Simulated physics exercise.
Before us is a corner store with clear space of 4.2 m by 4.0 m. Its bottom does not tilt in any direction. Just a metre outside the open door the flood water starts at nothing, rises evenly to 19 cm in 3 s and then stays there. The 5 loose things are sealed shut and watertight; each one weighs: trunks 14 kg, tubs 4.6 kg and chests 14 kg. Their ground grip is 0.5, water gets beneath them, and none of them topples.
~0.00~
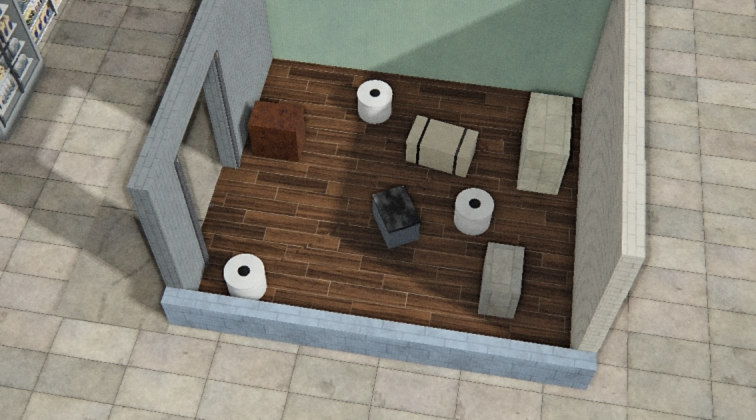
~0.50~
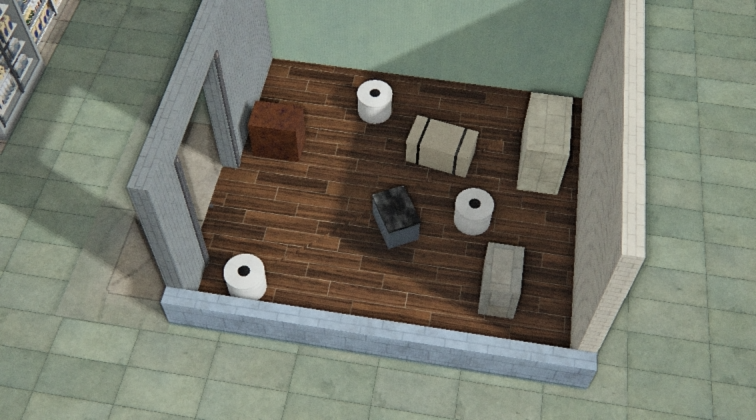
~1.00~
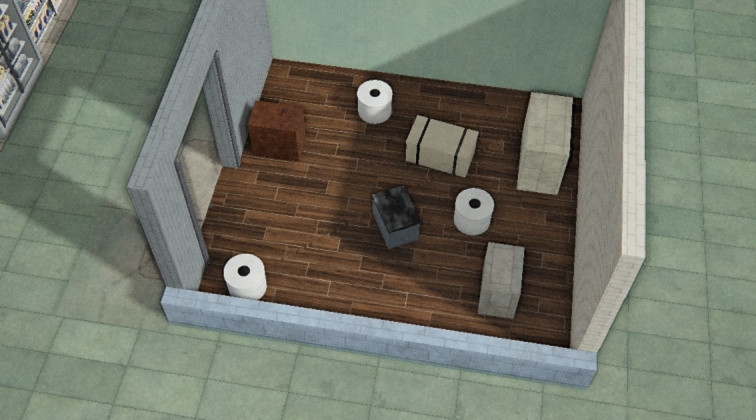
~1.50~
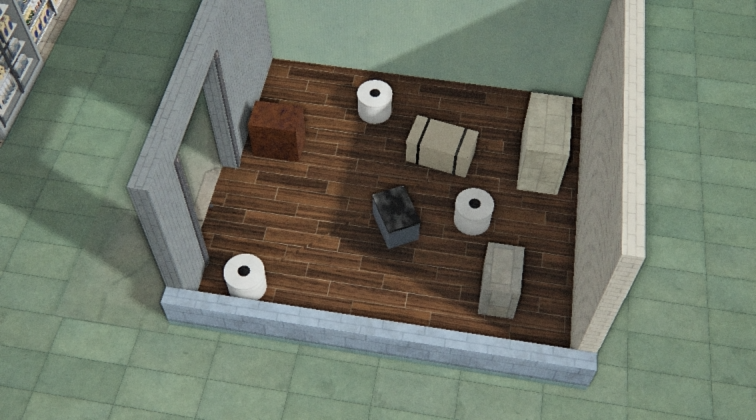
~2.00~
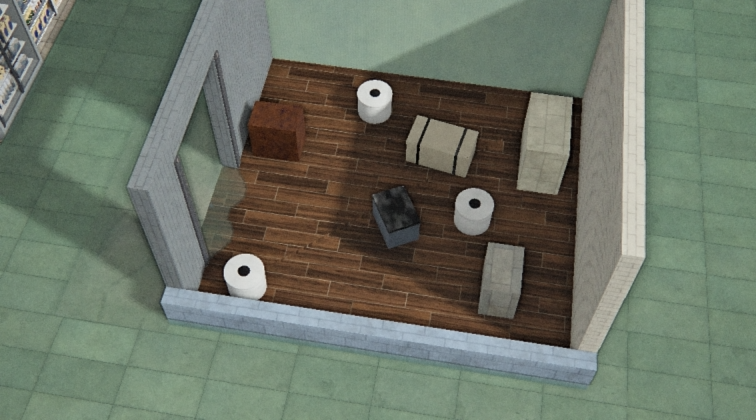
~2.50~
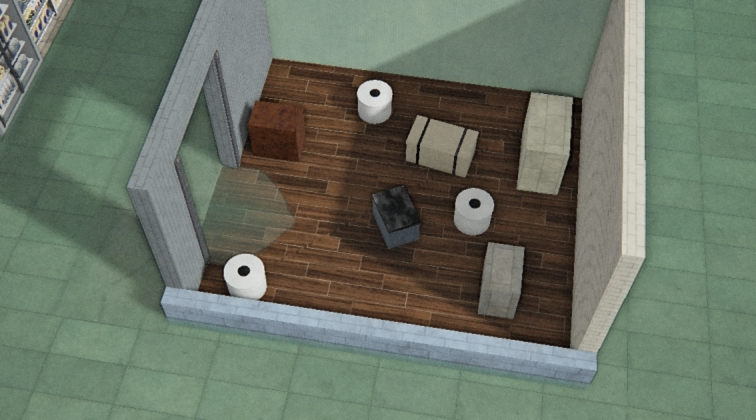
Water covers the pavement outside, then spreads through the doorway onto the wooden floor.
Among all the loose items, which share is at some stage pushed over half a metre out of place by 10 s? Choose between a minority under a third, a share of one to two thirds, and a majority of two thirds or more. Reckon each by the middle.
A share of one to two thirds.
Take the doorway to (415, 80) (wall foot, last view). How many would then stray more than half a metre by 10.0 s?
Result: 5 of them.
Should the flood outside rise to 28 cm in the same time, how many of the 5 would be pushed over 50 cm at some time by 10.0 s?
It would come to 4 of them.
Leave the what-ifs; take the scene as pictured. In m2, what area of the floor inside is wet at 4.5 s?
Roughly 7.5 m2 of it is wet.
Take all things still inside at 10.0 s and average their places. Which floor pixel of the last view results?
(430, 171).
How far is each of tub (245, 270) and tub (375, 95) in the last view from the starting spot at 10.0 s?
Shifts: 30 cm / 10 cm.
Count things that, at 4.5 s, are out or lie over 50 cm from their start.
By then the count is 0.
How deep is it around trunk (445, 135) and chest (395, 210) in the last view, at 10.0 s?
Some 13 cm at the first, some 12 cm at the second.
After 3.5 s 0 of 5 are over 50 cm from their spots; 0 afloat.
After 4.5 s 0 of 5 are over 50 cm from their spots; 0 afloat.
After 7.0 s 3 of 5 are over 50 cm from their spots; 3 afloat.
After 10.0 s 3 of 5 are over 50 cm from their spots, and 3 have been at some point; 5 afloat.
